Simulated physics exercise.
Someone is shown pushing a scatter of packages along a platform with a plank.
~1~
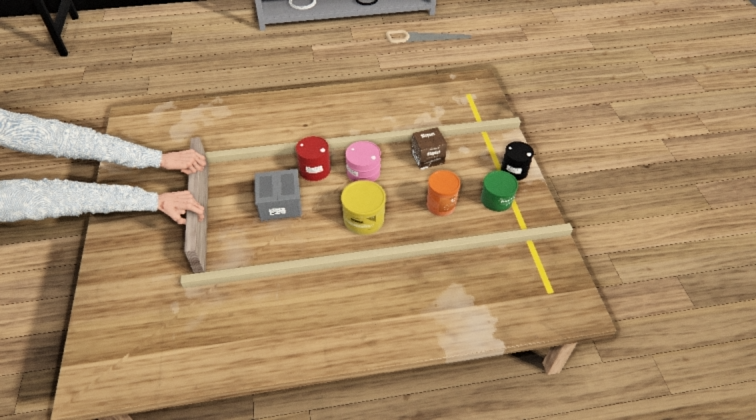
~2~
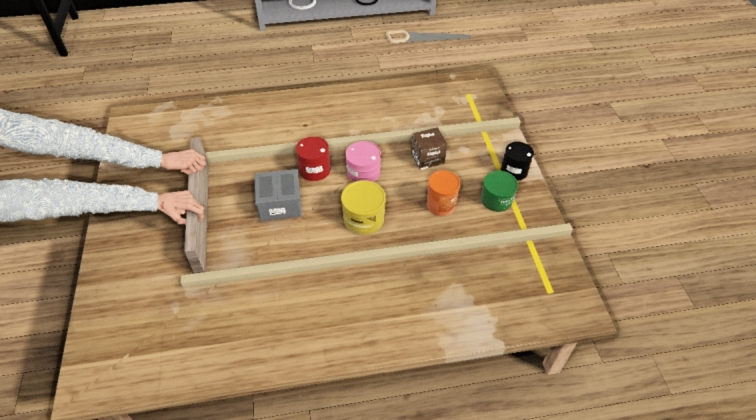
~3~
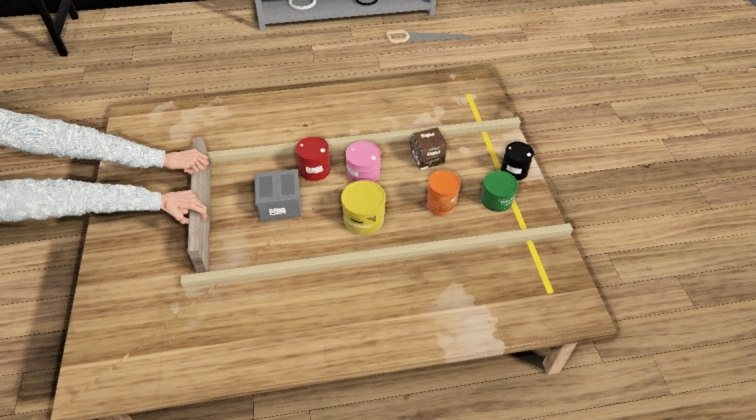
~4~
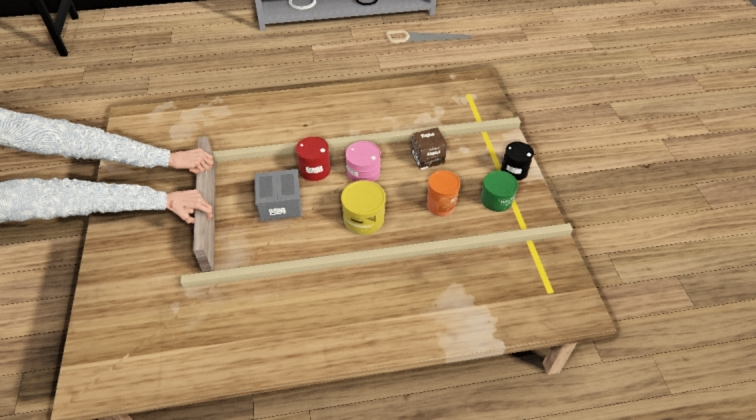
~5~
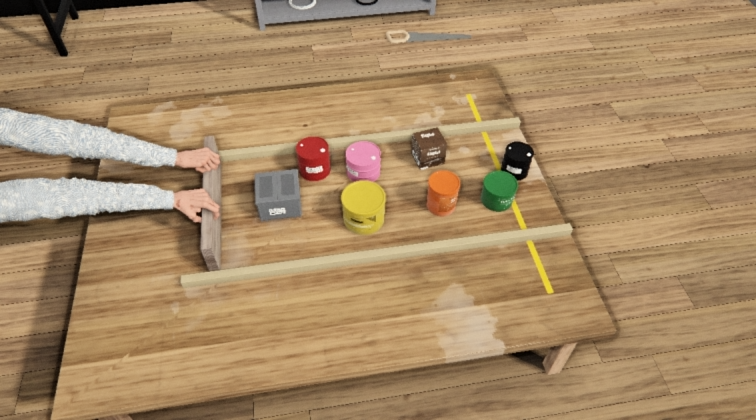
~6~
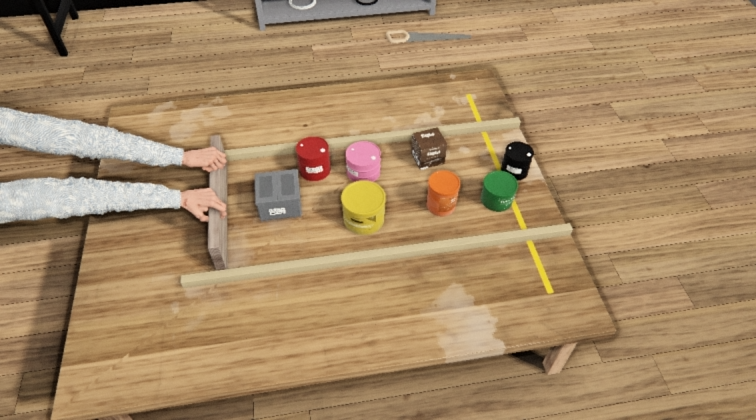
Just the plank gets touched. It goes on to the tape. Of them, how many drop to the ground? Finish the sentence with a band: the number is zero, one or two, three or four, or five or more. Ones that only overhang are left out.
The number is five or more.
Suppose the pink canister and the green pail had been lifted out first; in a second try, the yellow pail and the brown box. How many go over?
Well, the first time you'd get 3, and the next time 3.
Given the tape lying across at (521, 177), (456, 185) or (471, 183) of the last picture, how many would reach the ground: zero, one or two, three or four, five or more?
Taking the places in the order asked: Five or more, then not one, then just one or two.
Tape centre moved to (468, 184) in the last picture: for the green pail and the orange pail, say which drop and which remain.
The green pail does not stay; as for the orange pail, it remains in place.
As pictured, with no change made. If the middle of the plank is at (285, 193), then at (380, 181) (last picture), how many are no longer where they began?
I get 1 at the one place and 5 at the other.
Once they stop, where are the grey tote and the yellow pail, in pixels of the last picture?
Grey tote at about (522, 161), yellow pail at about (535, 189).
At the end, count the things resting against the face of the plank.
3 of them.
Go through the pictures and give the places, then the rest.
The first picture shows black canister (517, 161); green pail (499, 192); brown box (429, 149); plank (198, 203); tape (504, 179).
The second picture shows green pail (499, 192); pink canister (363, 163).
The third picture shows brown box (429, 149); yellow pail (364, 208).
The fourth picture shows black canister (517, 161); orange pail (443, 194).
The fifth picture shows green pail (499, 192); red canister (314, 159).
The sixth picture shows black canister (517, 161); green pail (499, 192); brown box (429, 149); plank (219, 201); tape (504, 179).
Soon after, none off yet; black canister at rest near (517, 161); green pail at rest near (499, 192); brown box at rest near (429, 149).
In the end, the number that fall off is five or more; gone, pink canister, orange pail, brown box, green pail and black canister.
